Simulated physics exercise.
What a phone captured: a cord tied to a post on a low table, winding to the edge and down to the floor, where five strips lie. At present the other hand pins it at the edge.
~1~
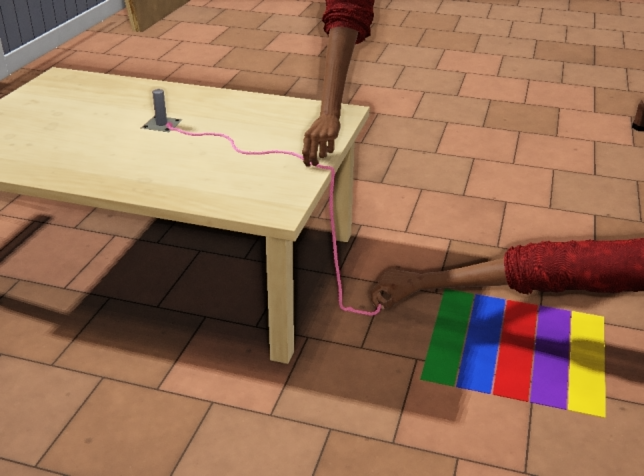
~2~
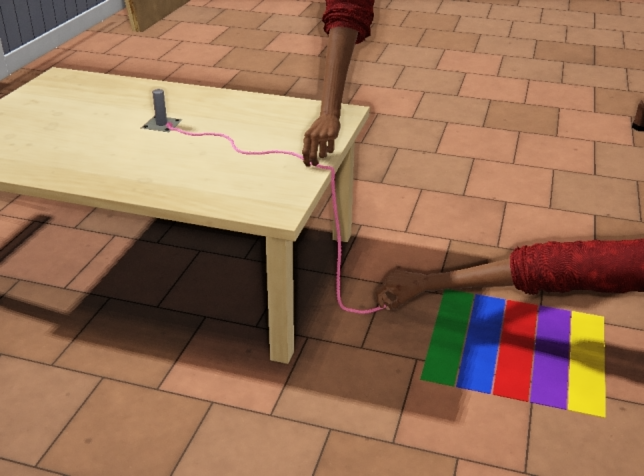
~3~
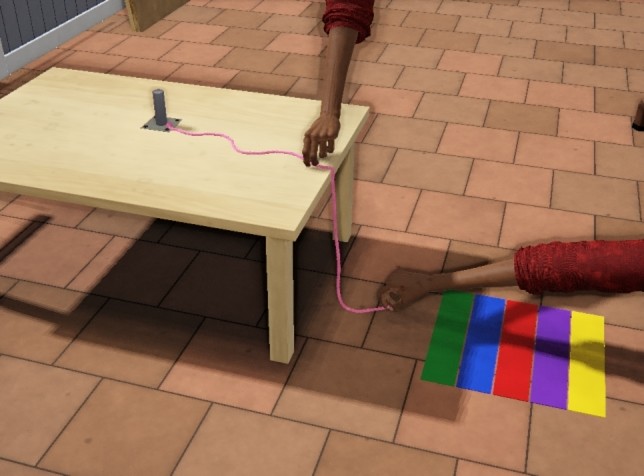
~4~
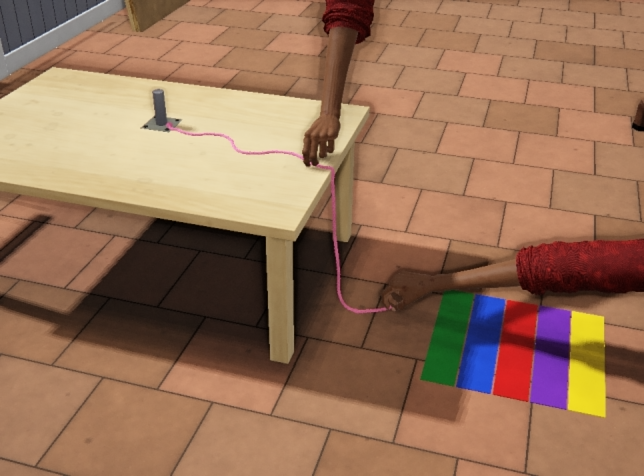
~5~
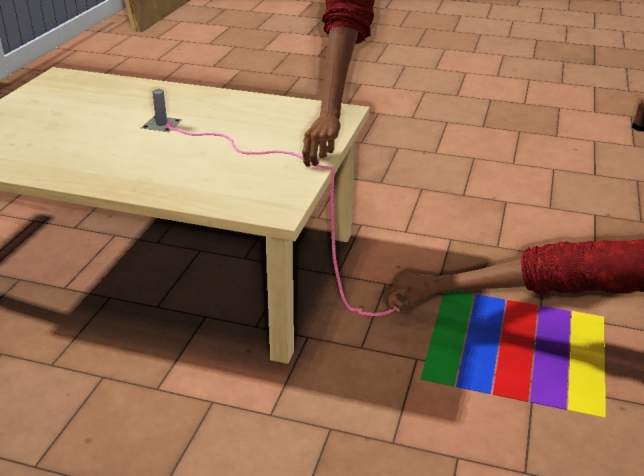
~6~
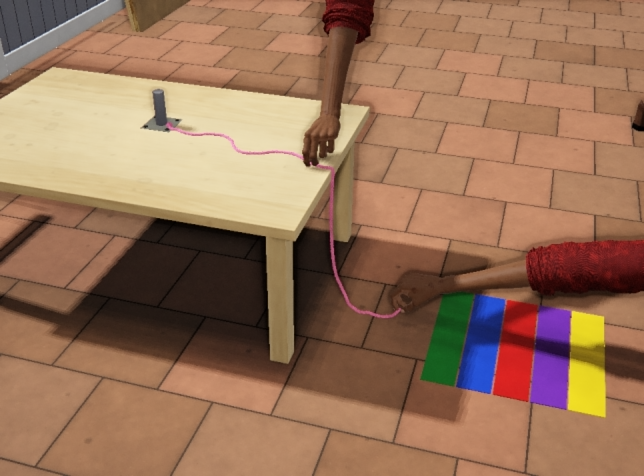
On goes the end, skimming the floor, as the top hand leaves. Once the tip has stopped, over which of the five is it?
Over the red strip.
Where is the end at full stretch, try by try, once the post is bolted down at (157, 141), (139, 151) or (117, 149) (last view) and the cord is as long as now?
The places come out near (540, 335), (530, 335) and (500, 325).
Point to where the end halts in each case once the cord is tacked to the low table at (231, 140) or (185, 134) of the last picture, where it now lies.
Try by try: (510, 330), (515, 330).
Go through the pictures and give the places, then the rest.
In the first picture, end (380, 305); green (442, 364); blue (477, 371); red (513, 379); purple (549, 386); yellow (587, 394).
In the second picture, end (385, 306); cord through (186, 133) (234, 147) (295, 155) (334, 192) (339, 249) (340, 303).
In the third picture, end (389, 307).
In the fourth picture, end (391, 307); cord through (186, 133) (234, 147) (295, 155) (333, 192) (336, 248) (343, 303).
In the fifth picture, end (395, 308).
In the sixth picture, end (400, 309); cord through (186, 133) (234, 147) (295, 155) (332, 192) (332, 248) (348, 303).
A little later, end near (451, 318); over green.
Next, end near (493, 326); over blue.
When it is tight, end near (519, 331); over red. The red one.
